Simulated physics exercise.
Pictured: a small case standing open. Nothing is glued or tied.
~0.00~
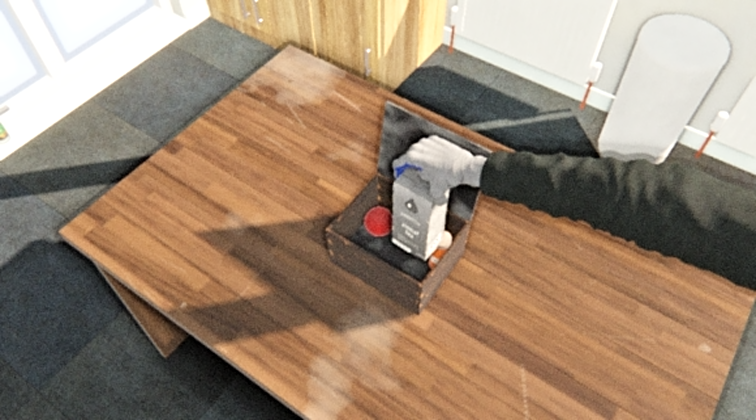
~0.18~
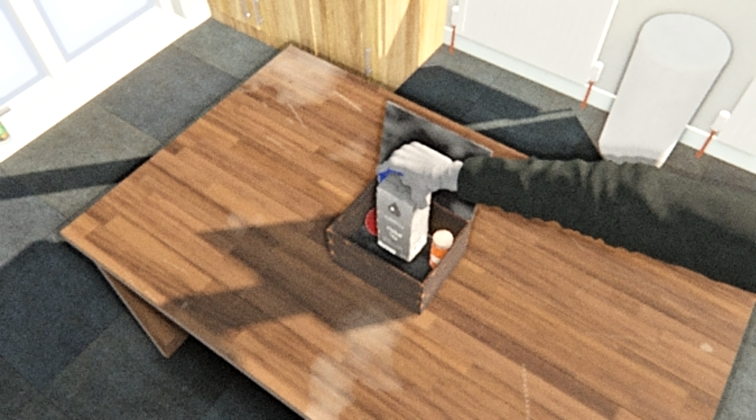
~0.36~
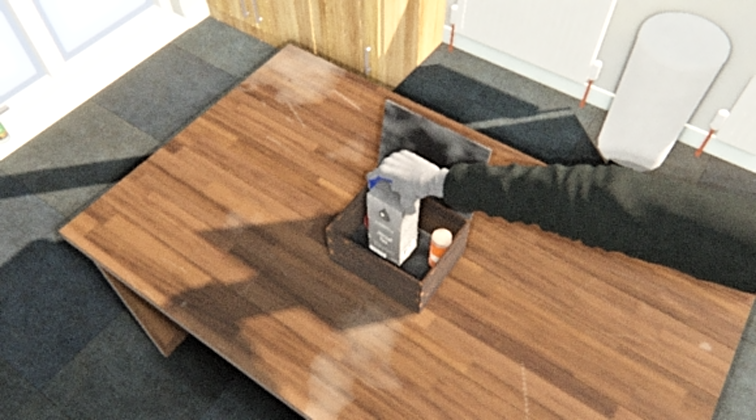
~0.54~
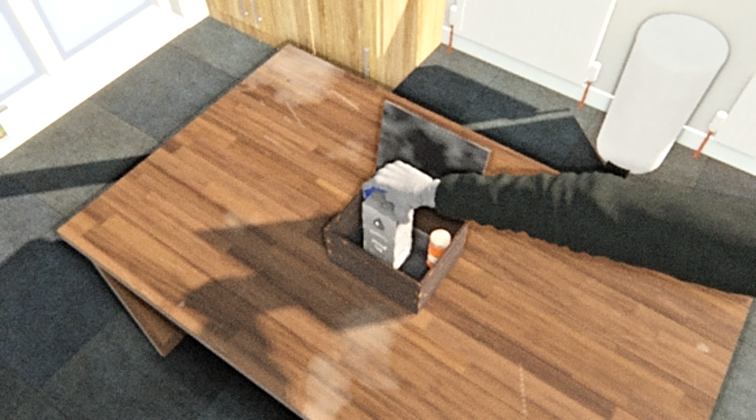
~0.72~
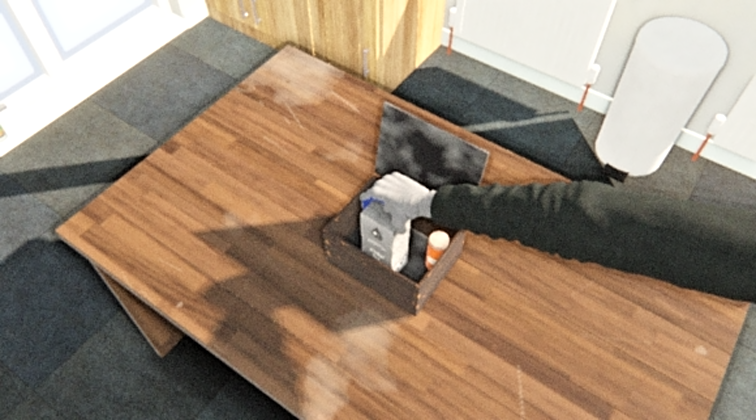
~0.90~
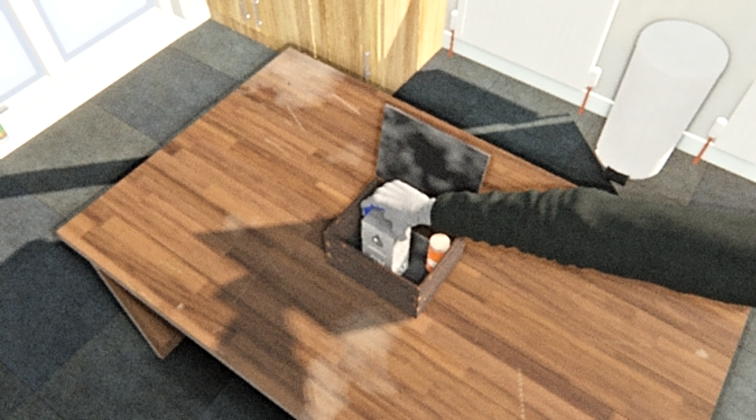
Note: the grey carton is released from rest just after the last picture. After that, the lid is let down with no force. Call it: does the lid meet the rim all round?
No, the lid is held open.
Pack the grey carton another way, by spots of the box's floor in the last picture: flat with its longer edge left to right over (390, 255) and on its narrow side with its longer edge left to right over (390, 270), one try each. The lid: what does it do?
In the first case it comes fully down; in the second case it comes fully down.
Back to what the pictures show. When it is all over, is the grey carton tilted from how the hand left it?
Well, the grey carton stays just as set.
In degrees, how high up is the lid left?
Roughly 35 degrees above the rim.
By 2.10 s, lid starting down.
By 2.70 s, lid 46° above the rim.
By 4.60 s, lid 36° above the rim.
When it is over (6.5 s), lid 36° above the rim; all 3 as before. End places, in pixels of the last picture, grey carton near (386, 245).
